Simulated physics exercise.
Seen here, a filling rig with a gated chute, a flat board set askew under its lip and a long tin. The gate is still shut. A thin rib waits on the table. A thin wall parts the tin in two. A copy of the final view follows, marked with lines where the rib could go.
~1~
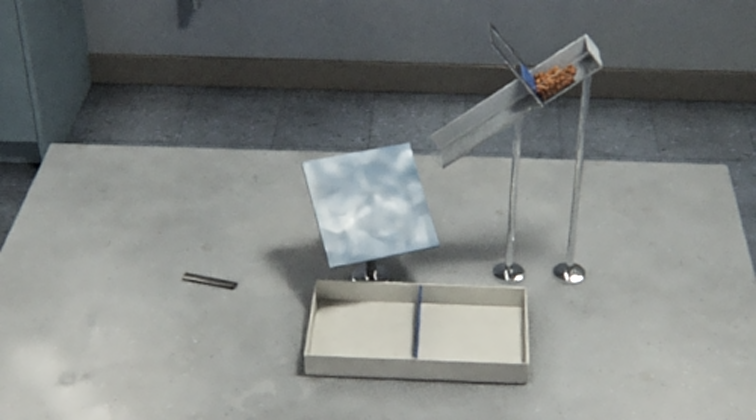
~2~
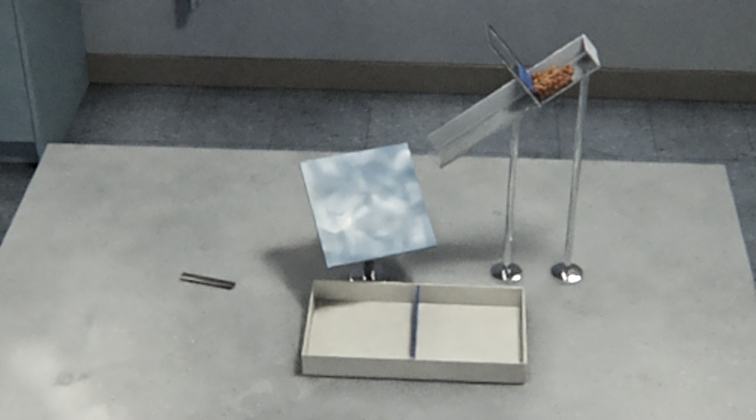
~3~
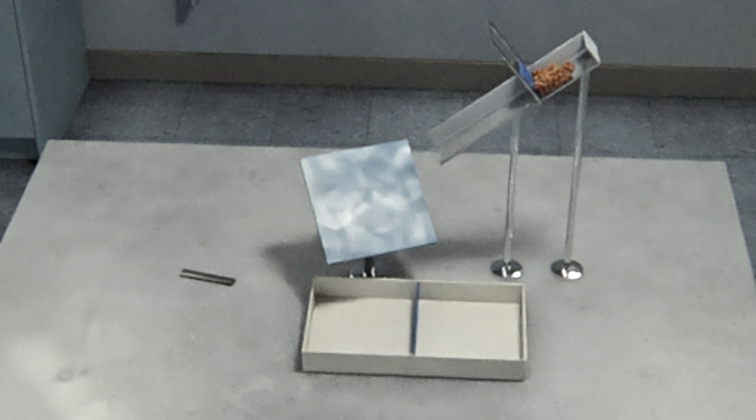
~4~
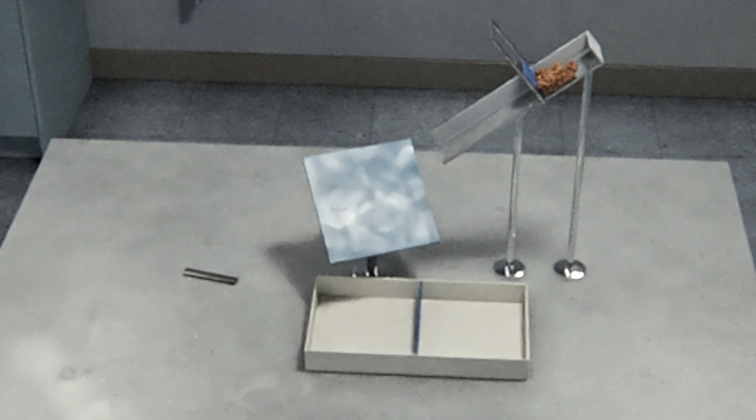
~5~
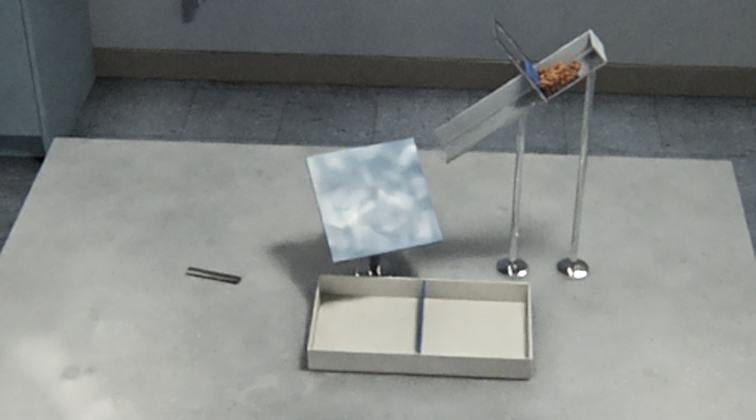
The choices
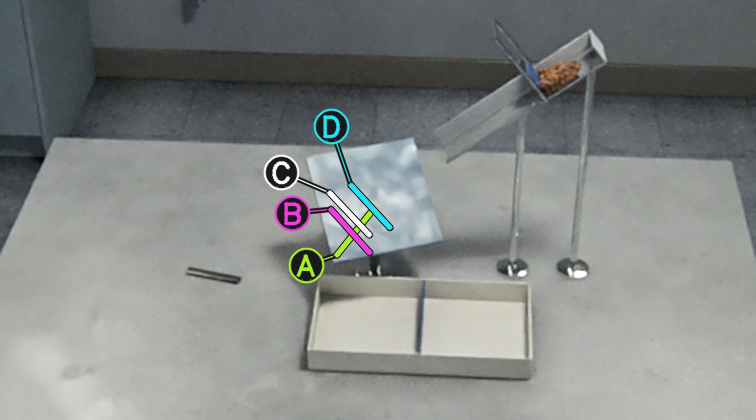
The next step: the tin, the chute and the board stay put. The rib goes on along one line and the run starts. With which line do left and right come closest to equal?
Go for D.
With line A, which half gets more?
The left half.
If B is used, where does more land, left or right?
The left half.
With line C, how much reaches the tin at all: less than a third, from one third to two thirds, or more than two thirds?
More than two thirds.
On the marked copy, line A from (370, 212) to (336, 255); line B from (330, 209) to (369, 252); line C from (329, 192) to (369, 234); line D from (351, 185) to (389, 227).
If A is chosen, of what is caught, the larger part in the left half, about a tenth in the right.
If B is chosen, of what is caught, almost all in the left half, about a tenth in the right.
If C is chosen, of what is caught, almost all in the left half, about a tenth in the right.
If D is chosen, of what is caught, roughly two thirds in the left half, roughly a third in the right.
